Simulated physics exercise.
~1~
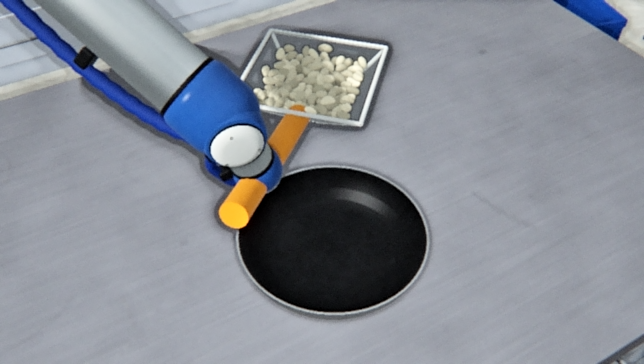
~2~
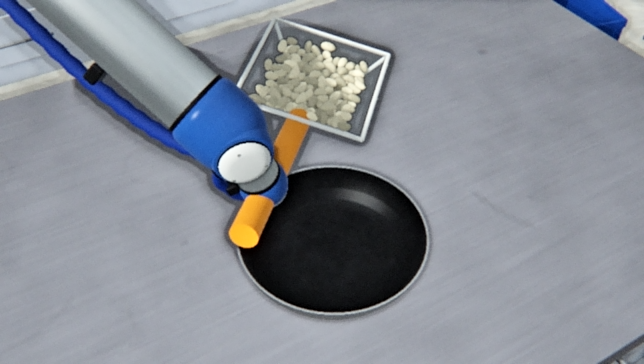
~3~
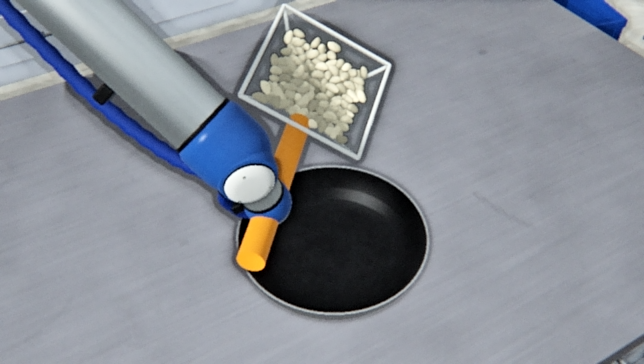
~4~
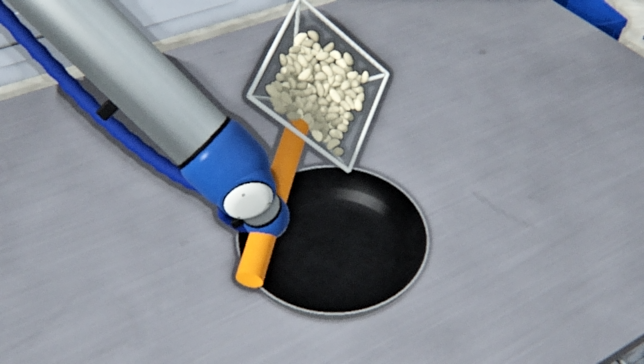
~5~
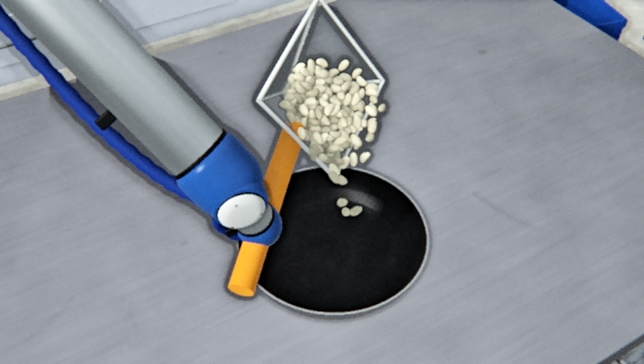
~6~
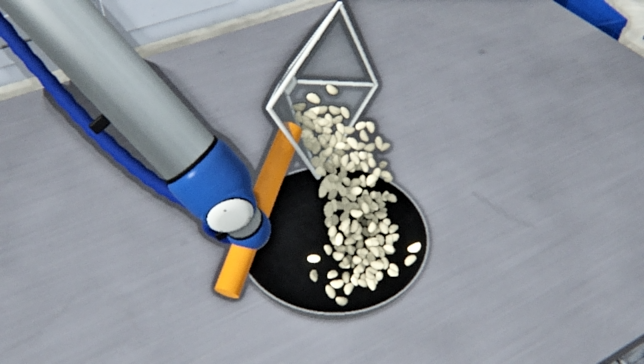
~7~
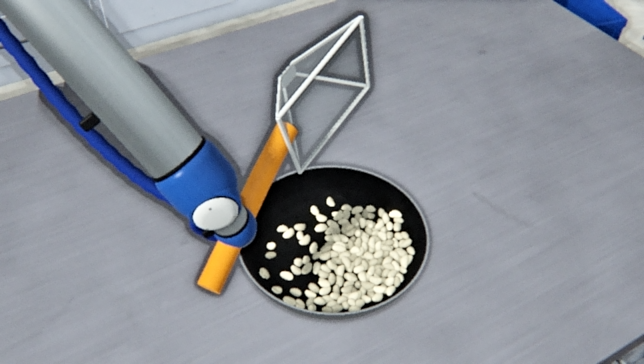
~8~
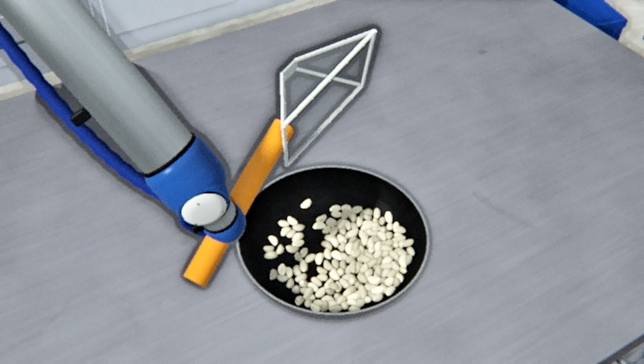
A robotic arm in grey and blue reaches in from the upper left over a grey tabletop, seen from above, holding an orange handle fixed to a clear, square-rimmed scoop full of white beans. A round black pan sits just below it near the centre. The arm steadily tips the scoop, and the beans gather toward its lower corner. A few drop first, then a thick stream pours into the pan. The scoop empties and tilts a little further, while the beans spread and settle in a pile across the pan's lower right, with a few scattered to the left.
